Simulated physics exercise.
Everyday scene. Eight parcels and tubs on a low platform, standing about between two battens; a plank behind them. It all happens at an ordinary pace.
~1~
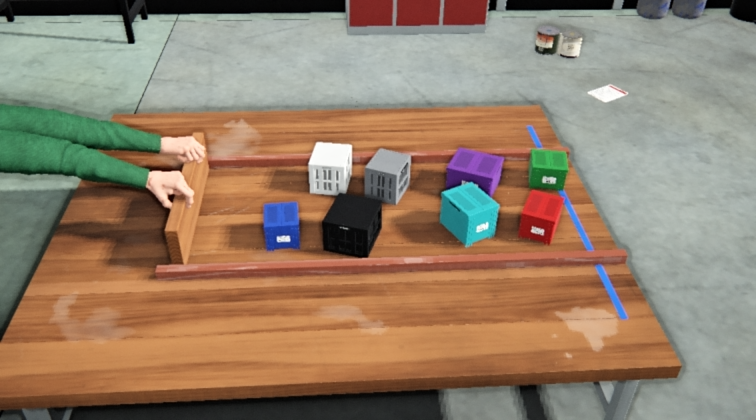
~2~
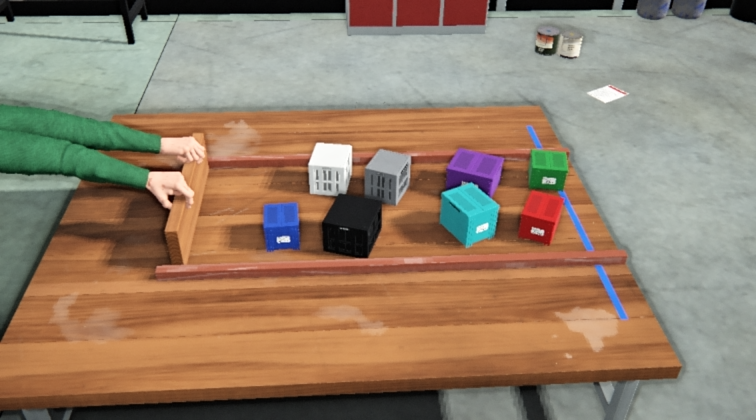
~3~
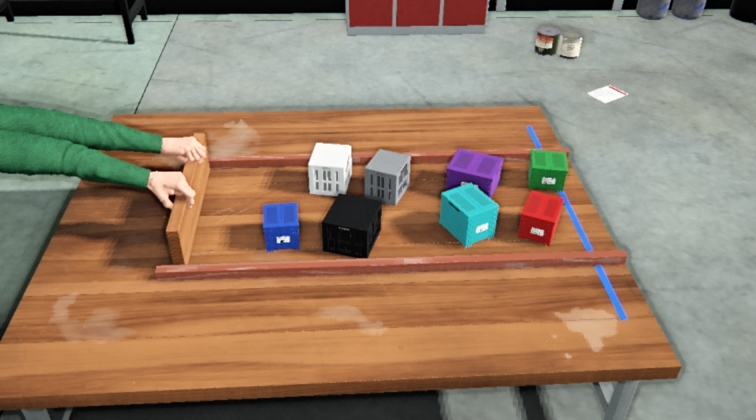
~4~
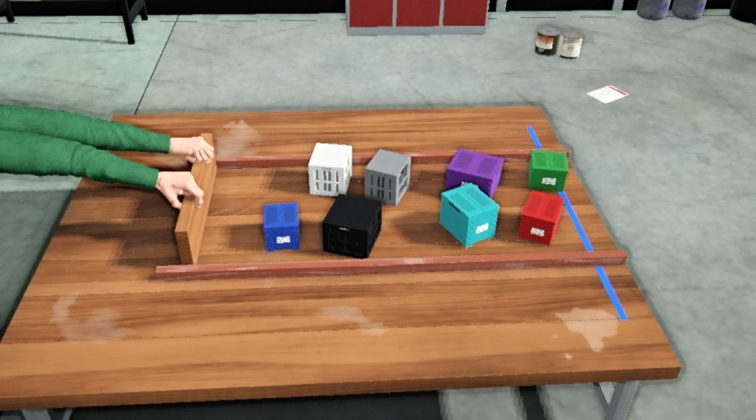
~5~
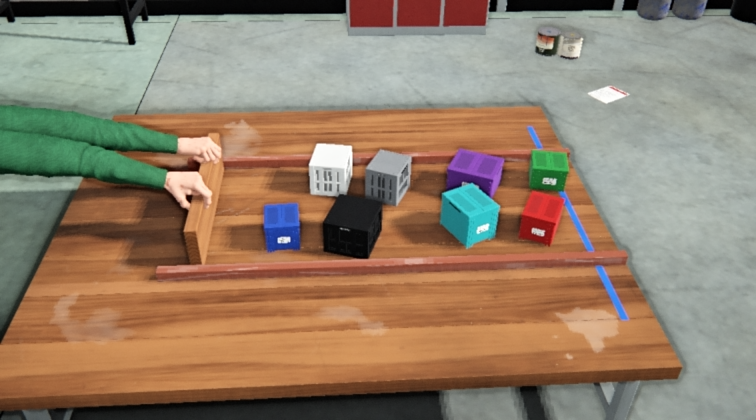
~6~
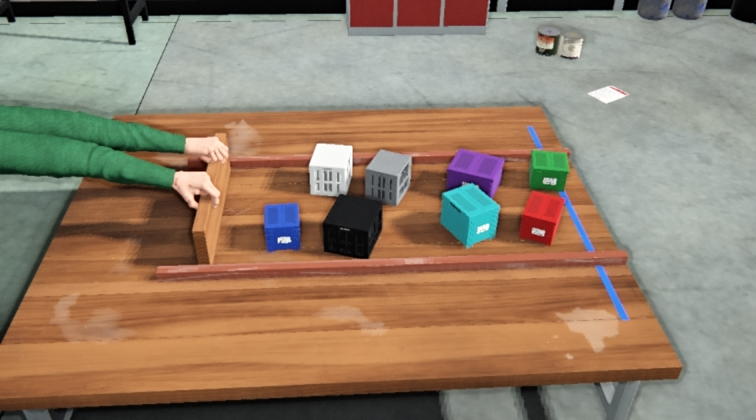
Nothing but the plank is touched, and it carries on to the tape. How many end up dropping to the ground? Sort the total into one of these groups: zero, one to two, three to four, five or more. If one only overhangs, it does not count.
It goes in the group five or more.
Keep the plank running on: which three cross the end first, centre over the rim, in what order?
Order: Green tote, red tote, purple tote.
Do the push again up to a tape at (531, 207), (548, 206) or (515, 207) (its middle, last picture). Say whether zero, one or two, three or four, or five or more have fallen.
3 or 4, at least five, either three or four.
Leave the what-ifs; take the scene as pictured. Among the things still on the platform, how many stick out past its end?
The overhang total is 2.
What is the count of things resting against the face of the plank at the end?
2 are in contact with it.
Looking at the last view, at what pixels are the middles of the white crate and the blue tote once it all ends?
The white crate at (574, 163), the blue tote at (599, 218).
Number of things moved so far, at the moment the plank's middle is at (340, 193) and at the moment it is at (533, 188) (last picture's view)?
At first I count 4, and then 8.
Soon after, none off yet; green tote at rest near (548, 171); red tote at rest near (542, 218); purple tote at rest near (475, 176).
After that, none off yet; green tote moving near (550, 171); red tote displaced a little near (555, 216); purple tote displaced about its own width near (508, 175).
And then, two off so far; green tote on its way down near (615, 265); red tote on its way down near (634, 276); purple tote displaced well along near (586, 167).
In the end, the number that fall off is five or more; gone, black crate, grey crate, turquoise tote, purple tote, red tote and green tote.
